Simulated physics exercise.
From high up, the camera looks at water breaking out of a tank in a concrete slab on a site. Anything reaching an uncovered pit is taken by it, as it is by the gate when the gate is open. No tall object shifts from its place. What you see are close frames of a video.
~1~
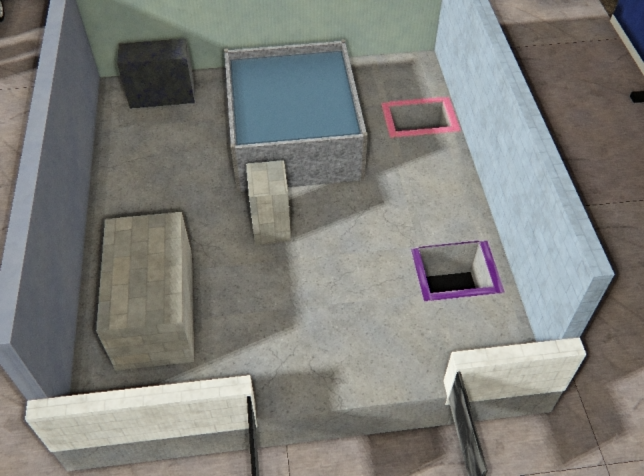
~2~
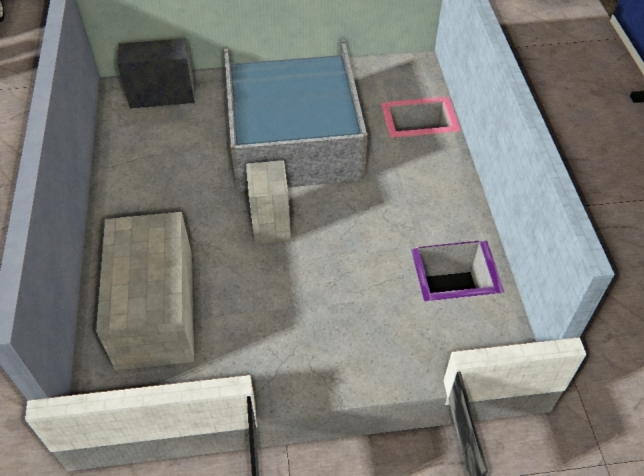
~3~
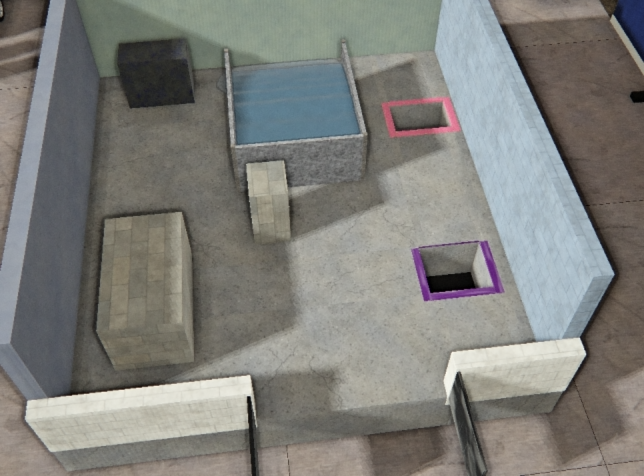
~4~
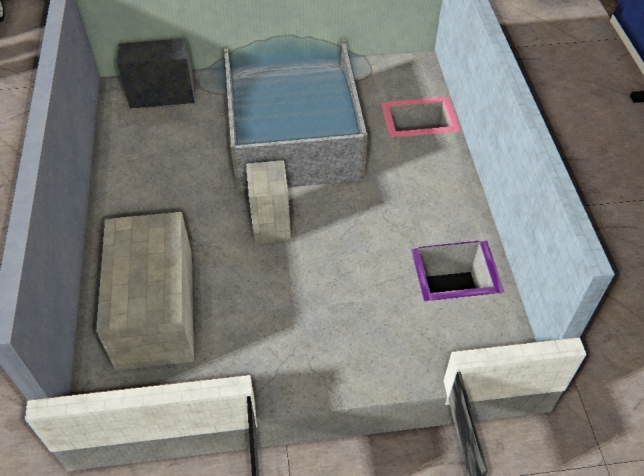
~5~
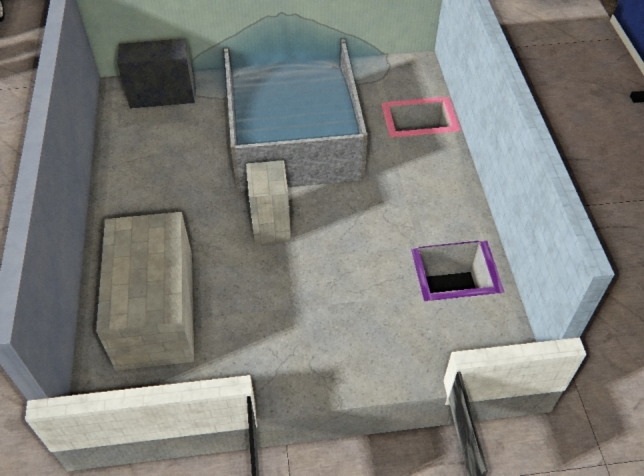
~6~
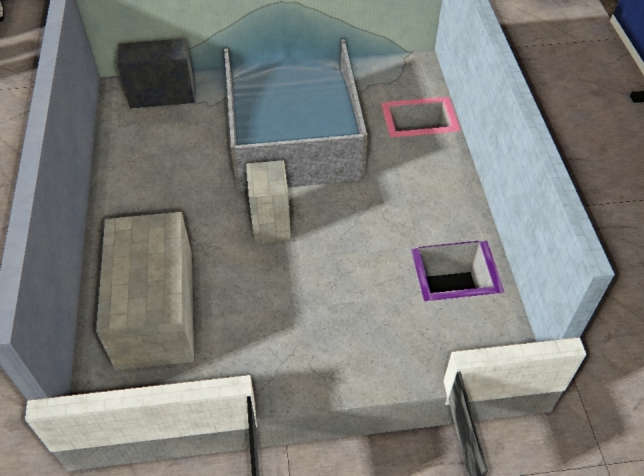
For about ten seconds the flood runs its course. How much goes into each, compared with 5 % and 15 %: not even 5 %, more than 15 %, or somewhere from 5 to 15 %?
Compared with the marks: The gate gets from 5 to 15 %; the pink pit gets more than 15 %; the purple pit gets not even 5 %.
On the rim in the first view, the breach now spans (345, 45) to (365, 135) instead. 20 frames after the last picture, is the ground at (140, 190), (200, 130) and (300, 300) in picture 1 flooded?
Taking them in order, I'd say not reached, not reached and not reached.
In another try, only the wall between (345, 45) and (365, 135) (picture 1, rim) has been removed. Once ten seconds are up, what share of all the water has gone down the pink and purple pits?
The pink pit takes 60 per cent and the purple pit 20 per cent.
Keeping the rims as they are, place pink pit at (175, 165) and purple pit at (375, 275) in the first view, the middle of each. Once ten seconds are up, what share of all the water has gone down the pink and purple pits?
Percentages by pit: Pink at 15, purple at 14.
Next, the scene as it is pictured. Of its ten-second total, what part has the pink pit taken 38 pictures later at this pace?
Roughly 75 %.
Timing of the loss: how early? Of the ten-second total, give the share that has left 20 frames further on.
Around 35 percent.
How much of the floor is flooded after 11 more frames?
Roughly 30 per cent.
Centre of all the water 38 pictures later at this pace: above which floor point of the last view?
Near (258, 161).
A moment on, water covers 15 % of the floor; the gate 0 %, the pink pit 0 %, the purple pit 0 %.
Next, water covers 30 % of the floor; the gate 0 %, the pink pit 5 %, the purple pit 0 %.
Then, water covers 50 % of the floor; the gate 0 %, the pink pit 16 %, the purple pit 0 %.
Later, water covers 75 % of the floor; the gate 4 %, the pink pit 27 %, the purple pit 1 %.
In the end, water covers 75 % of the floor; the gate 10 %, the pink pit 35 %, the purple pit 2 %.
